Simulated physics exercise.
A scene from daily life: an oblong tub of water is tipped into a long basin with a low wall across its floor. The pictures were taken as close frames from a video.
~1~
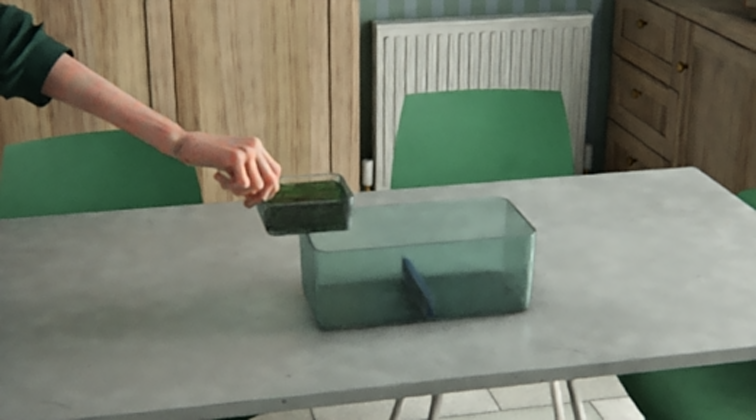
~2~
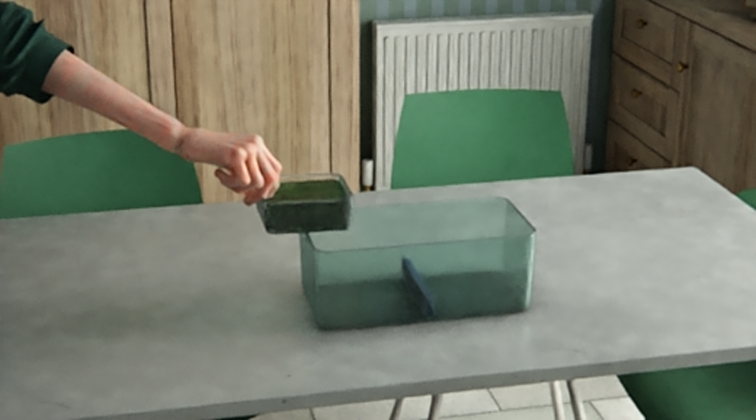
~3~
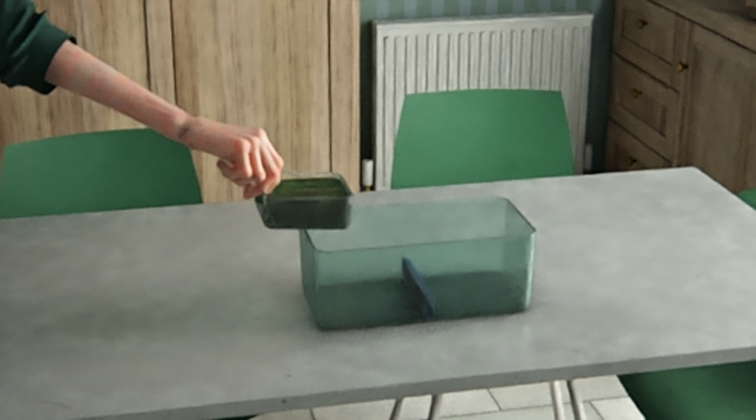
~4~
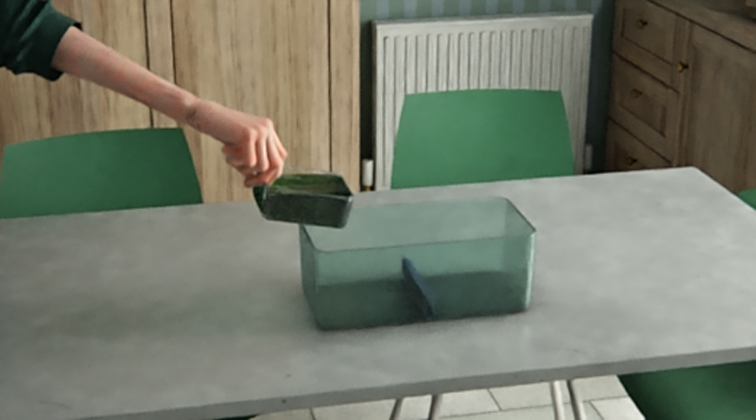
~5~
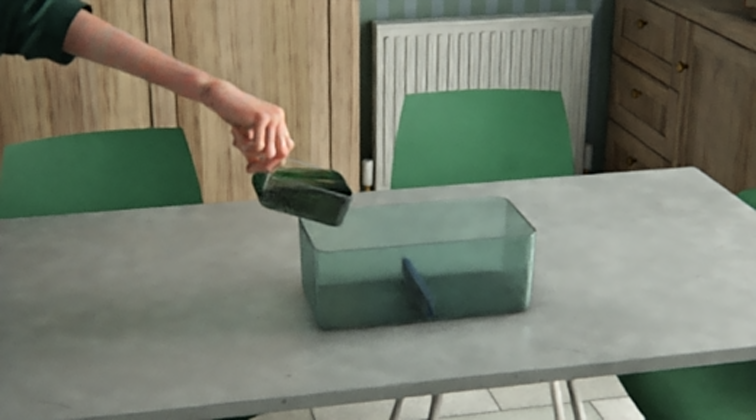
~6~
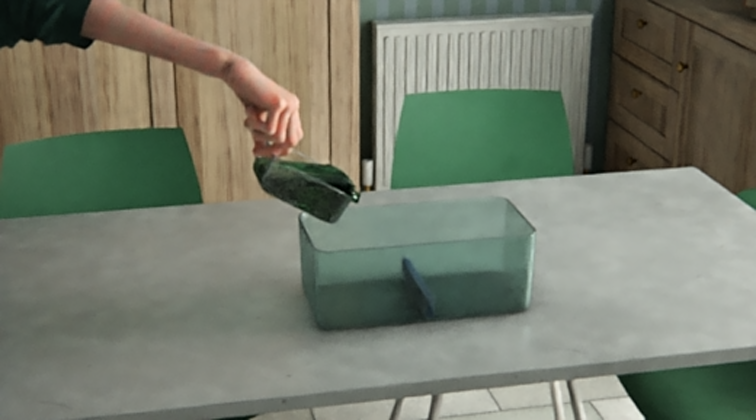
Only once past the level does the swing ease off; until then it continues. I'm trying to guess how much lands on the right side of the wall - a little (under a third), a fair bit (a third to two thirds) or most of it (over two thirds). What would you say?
I would say a fair bit, a third to two thirds.
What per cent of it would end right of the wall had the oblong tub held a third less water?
20 per cent.
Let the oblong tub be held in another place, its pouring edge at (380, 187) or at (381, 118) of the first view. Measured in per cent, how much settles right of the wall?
Near 80 in a hundred first, near 70 in a hundred second.
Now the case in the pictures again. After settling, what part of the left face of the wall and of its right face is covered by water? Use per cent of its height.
It settles around 30 on the left side and around 40 on the right side.
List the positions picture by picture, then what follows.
The first picture shows tilt 0°; pouring edge (348, 187); surface from (261, 197) to (346, 190); the long basin's rim runs from (306, 233) to (521, 216); the wall's top is at (417, 278).
The second picture shows tilt 1°; pouring edge (348, 187); surface from (261, 195) to (346, 189).
The third picture shows tilt 6°; pouring edge (348, 187); surface from (260, 192) to (345, 187).
The fourth picture shows tilt 12°; pouring edge (347, 187); surface from (259, 186) to (346, 183).
The fifth picture shows tilt 21°; pouring edge (347, 187); surface from (259, 178) to (344, 182); 4 per cent is over the edge.
The sixth picture shows tilt 31°; pouring edge (347, 188); surface from (260, 167) to (339, 176); 9 per cent is over the edge.
A moment on, the oblong tub is tipped on its side and 14 per cent is still to pour, 38 is left of the wall and 1 right of it.
Next, the oblong tub is tipped right over and 1 per cent is still to pour, 39 is left of the wall and 56 right of it.
Then the oblong tub is tipped right over and 0 per cent is still to pour, 47 is left of the wall and 51 right of it.
Later the oblong tub is tipped right over and 0 per cent is still to pour, 48 is left of the wall and 51 right of it.
Finally, 48 per cent lies left of the wall, 51 right of it and 1 outside.
